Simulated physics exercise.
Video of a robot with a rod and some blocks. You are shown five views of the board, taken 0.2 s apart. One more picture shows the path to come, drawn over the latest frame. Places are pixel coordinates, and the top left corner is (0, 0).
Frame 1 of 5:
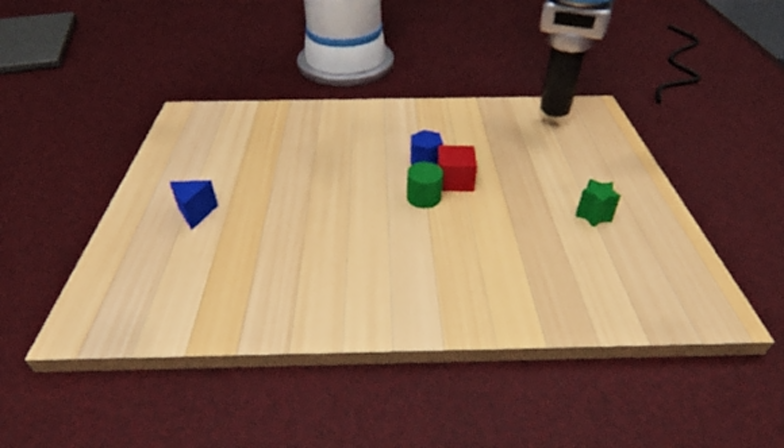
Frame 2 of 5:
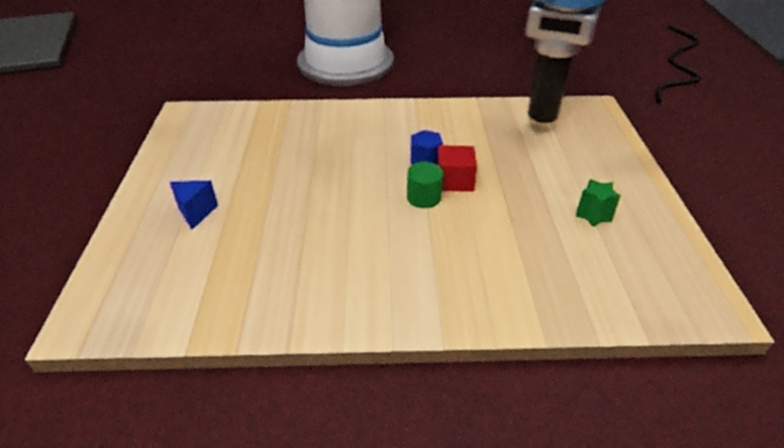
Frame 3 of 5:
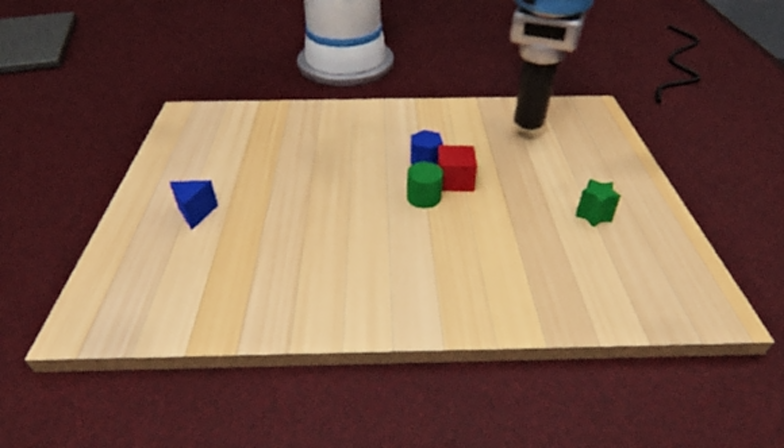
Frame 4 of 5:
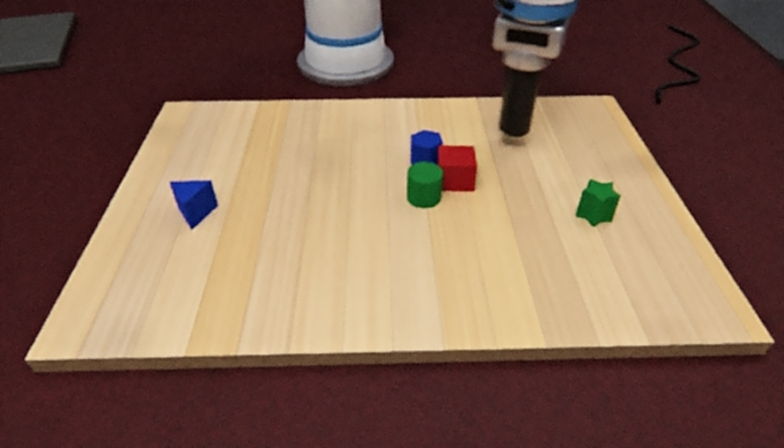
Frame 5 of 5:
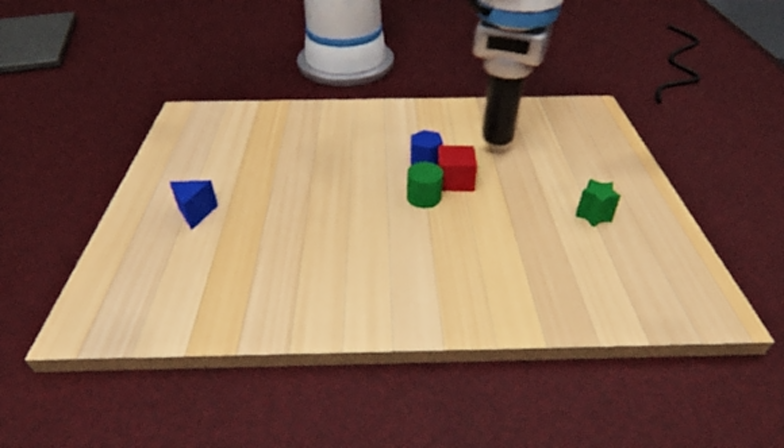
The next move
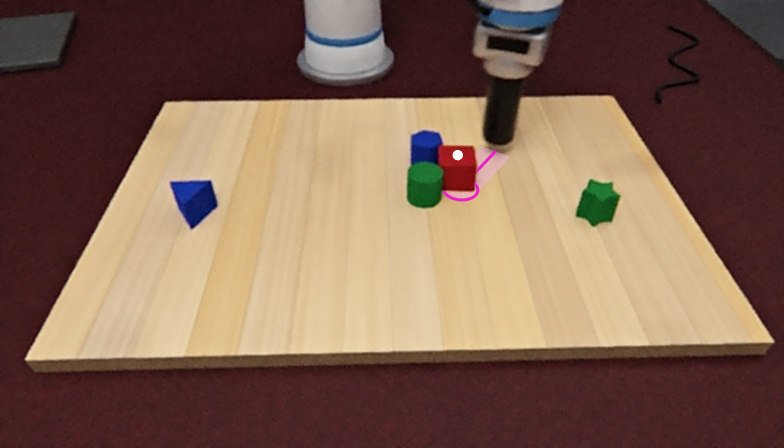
At the start, a robot's dark rod hovers near the upper right of a wooden board holding a blue triangular block, a green star, and a cluster of blue, red and green blocks. The rod then moves steadily left and slightly downward, nearing the red block, while every block stays still.
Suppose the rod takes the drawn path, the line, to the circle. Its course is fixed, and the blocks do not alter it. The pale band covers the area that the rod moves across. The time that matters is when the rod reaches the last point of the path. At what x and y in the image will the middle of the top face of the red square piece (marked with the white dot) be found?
The middle of the upper face of the red square piece will lie at about (432, 181) in the picture.
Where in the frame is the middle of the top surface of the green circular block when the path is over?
Somewhere near (395, 186).
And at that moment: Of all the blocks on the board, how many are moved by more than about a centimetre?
I think two will be displaced.
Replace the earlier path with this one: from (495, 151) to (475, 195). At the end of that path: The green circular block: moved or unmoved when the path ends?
It is moved from its place.
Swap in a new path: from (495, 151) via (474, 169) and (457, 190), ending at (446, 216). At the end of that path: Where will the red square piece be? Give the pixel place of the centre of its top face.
The middle of its upper face should be somewhere near (417, 206).
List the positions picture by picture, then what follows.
Rod tip at (555, 110); block tops, green circular block at (425, 172); blue six-sided block at (427, 138); red square piece at (458, 155), in the first picture.
Rod at (542, 116); blocks unchanged, in the second picture.
Rod at (529, 123); blocks unchanged, in the third picture.
Rod at (514, 130); blocks unchanged, in the fourth picture.
Rod at (497, 138); green circular block at (425, 172); blue six-sided block at (427, 138); red square piece at (458, 155), in the fifth picture.
Path on the board, straight from (495, 151) to (460, 189); the dot is on the red square piece.
What follows on the original path. Halfway along, rod at (480, 156); green circular block at (418, 176); red square piece at (452, 160).
At the end, rod at (462, 175); green circular block at (395, 186); blue six-sided block in place; red square piece at (432, 181).
